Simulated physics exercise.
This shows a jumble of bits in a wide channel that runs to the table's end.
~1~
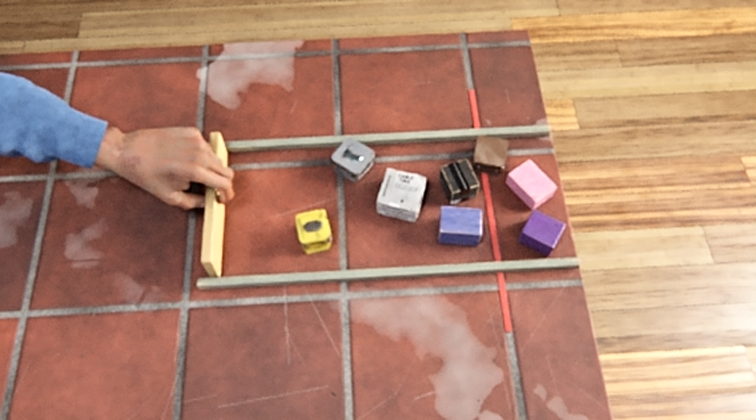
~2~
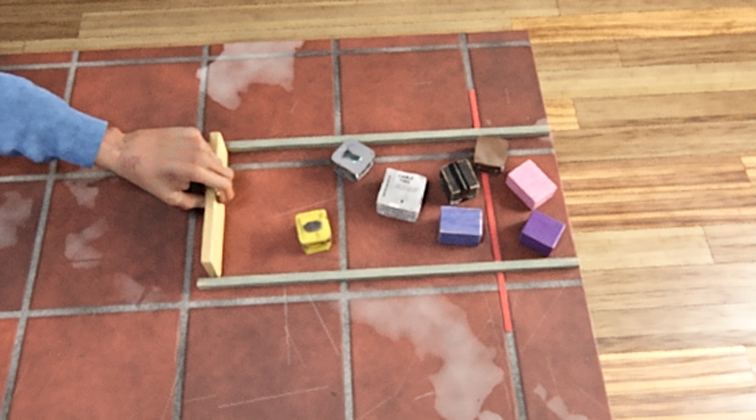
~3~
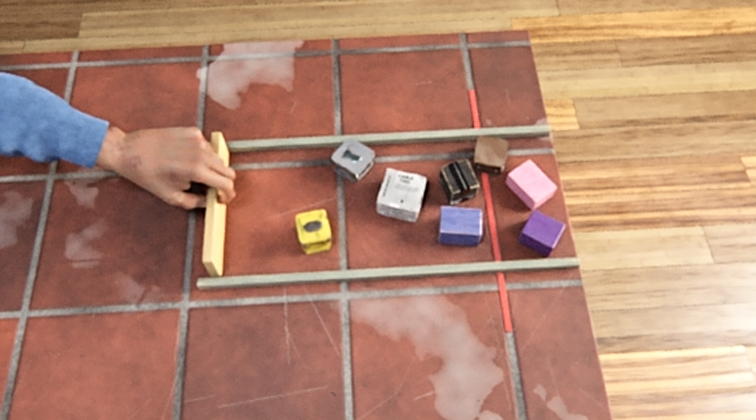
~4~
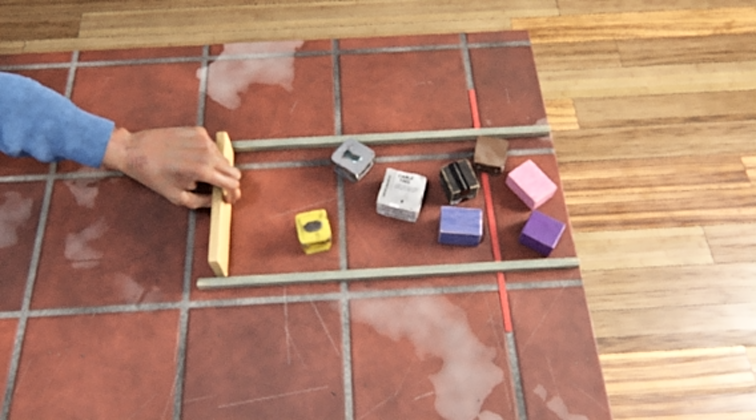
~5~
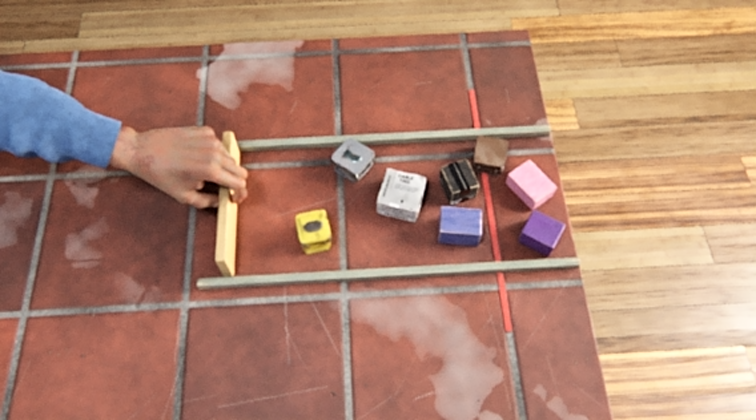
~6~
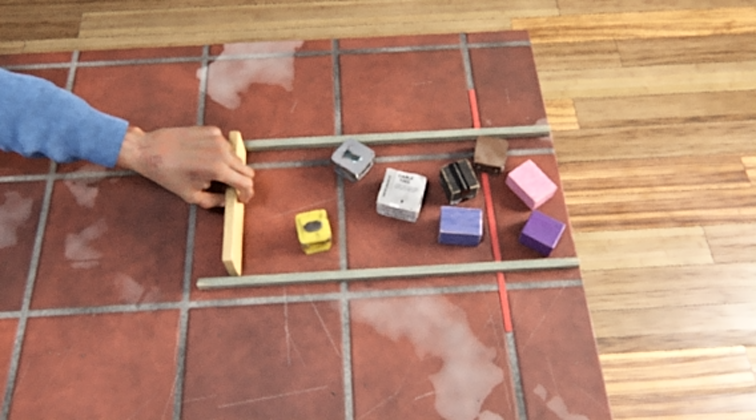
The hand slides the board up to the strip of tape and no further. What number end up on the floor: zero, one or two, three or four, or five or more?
The number that fall off is one or two.
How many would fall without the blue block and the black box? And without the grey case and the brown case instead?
The counts: 0 and 2.
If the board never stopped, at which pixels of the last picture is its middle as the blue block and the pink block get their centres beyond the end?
About (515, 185), and (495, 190) for the other.
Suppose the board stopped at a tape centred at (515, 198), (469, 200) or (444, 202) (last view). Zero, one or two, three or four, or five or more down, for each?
One after another: Three to four; no fall at all; no fall at all.
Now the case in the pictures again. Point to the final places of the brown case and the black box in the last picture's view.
About (556, 144), and the other about (534, 162).
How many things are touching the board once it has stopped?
It touches 3.
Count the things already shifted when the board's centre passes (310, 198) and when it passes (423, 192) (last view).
At the one place 1, at the other 6.
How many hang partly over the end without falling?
It comes to 2.
Soon after, none off yet; purple block at rest near (541, 233); pink block at rest near (531, 185); brown case at rest near (490, 156).
In the end, the number that fall off is one or two; gone, purple block.
